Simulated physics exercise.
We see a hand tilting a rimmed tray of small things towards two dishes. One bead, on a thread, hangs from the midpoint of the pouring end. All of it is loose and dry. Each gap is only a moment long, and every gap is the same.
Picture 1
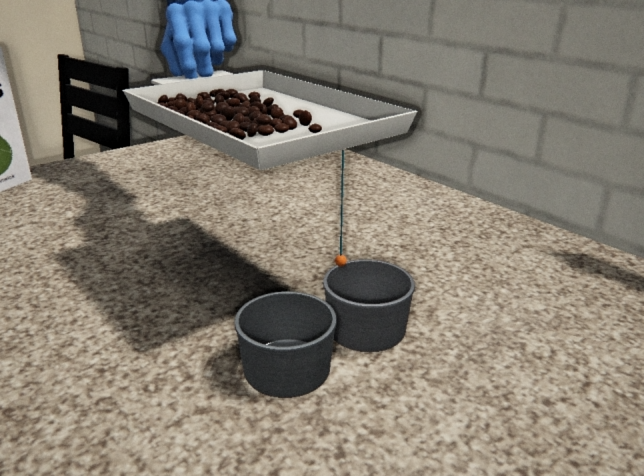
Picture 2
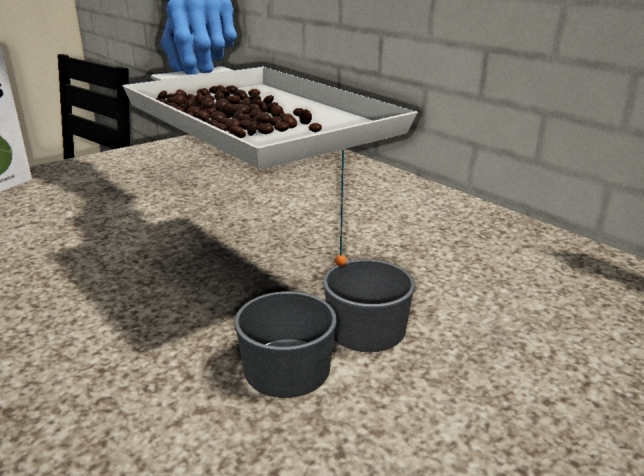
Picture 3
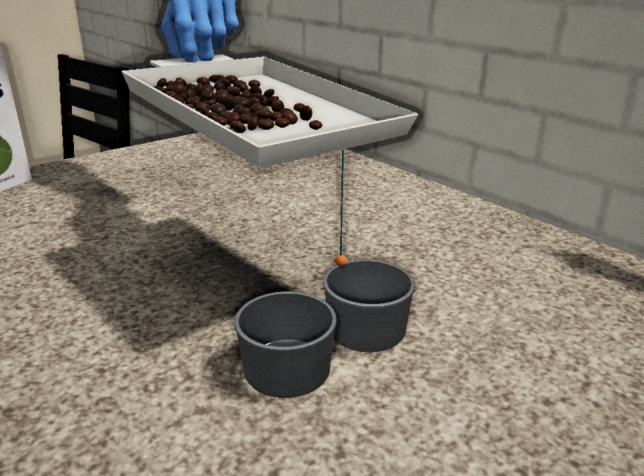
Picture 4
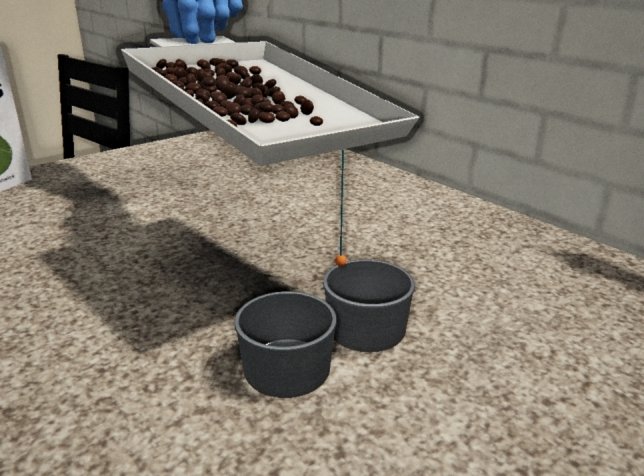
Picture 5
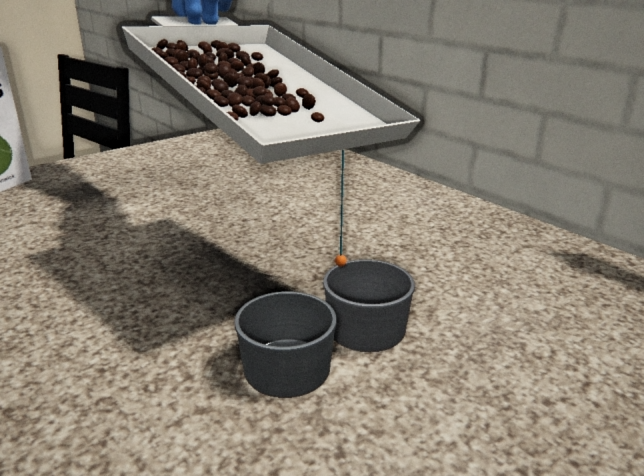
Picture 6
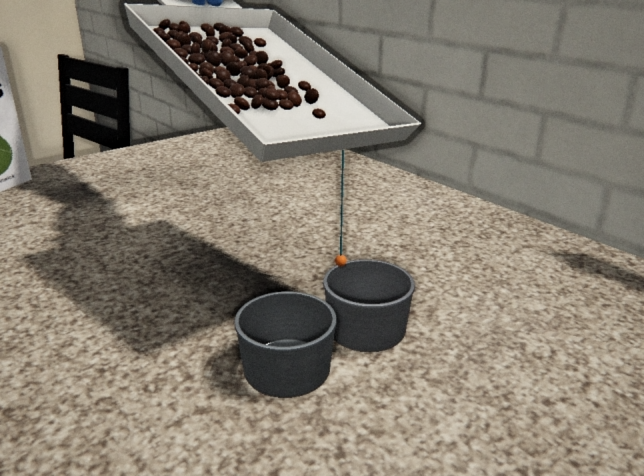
A white, rimmed tray of small dark brown pieces, gripped by a blue hand, hangs over a speckled tan counter, seen from slightly above, before a grey block wall. Below are two dark grey dishes and an orange bead on a thread, with a black chair behind at left. The hand slowly raises the tray's far end out of view, steepening its slope, while the camera stays still.
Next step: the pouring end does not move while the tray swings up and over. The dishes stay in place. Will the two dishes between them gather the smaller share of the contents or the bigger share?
Between them the dishes gather the smaller share.
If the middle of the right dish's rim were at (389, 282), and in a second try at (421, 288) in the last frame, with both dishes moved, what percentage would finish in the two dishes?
You'd get 50 in a hundred the first time and 60 in a hundred the second.
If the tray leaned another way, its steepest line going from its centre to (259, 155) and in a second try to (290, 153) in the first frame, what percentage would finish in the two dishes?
Lab note: Case 1 near 80 %, case 2 near 70 %.
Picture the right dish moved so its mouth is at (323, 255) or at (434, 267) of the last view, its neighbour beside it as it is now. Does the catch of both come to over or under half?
Well, it comes to a lesser portion at first and a greater portion after that.
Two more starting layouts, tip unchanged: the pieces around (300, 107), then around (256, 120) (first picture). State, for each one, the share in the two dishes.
Share in order: Roughly 30 %, 30 %.
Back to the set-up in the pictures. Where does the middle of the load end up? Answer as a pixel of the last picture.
The centre comes to rest near (417, 323).
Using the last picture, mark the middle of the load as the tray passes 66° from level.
(371, 126).
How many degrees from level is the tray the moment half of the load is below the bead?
Roughly 105 degrees of tilt.
Soon after the last picture, tray tipped steeply; most on the tray; a small part in the air.
A little later, tray tipped past a quarter turn; about a quarter on the tray; a small part in the right dish; about half outside both; about a quarter in the air.
Later still, tray tipped past a quarter turn; about a quarter in the right dish; most outside both.
At rest, tray tipped past a quarter turn; none in the left dish; about a quarter in the right dish; most outside both.
